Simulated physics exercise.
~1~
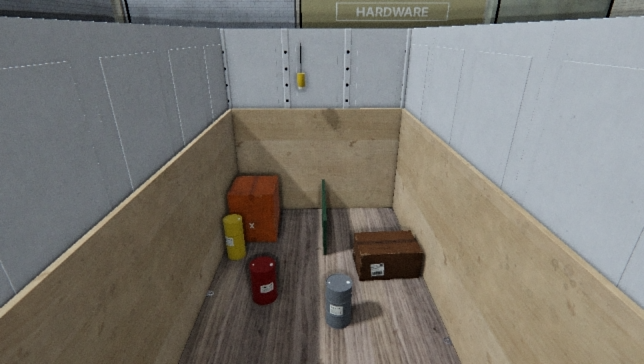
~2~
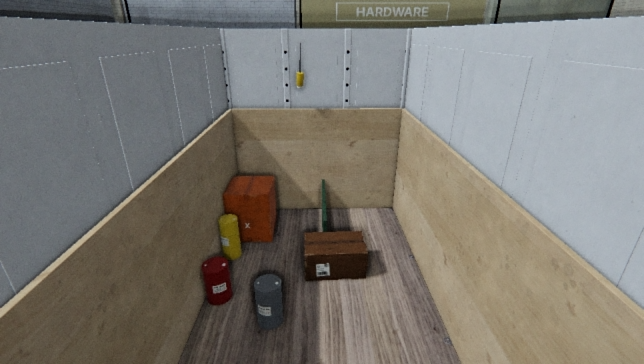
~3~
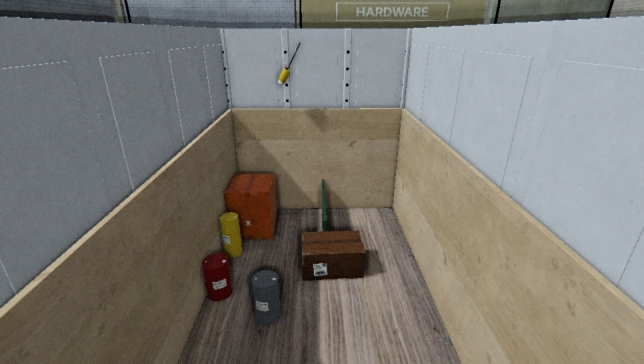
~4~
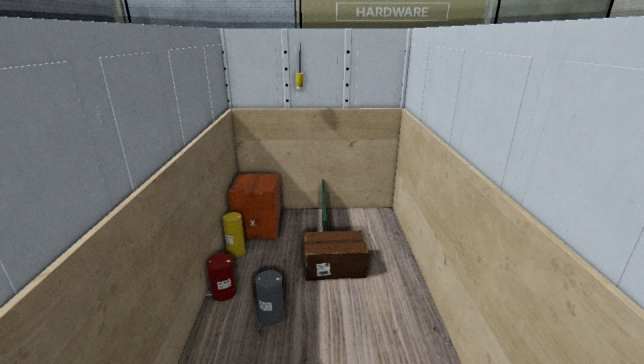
The video shows a load bay holding two boxes, three canisters and a low green board. The red canister, grey canister and brown box slide left while staying upright, a hanging yellow-handled tool swings, and the load ends nearly still, with the orange box close to its first spot.
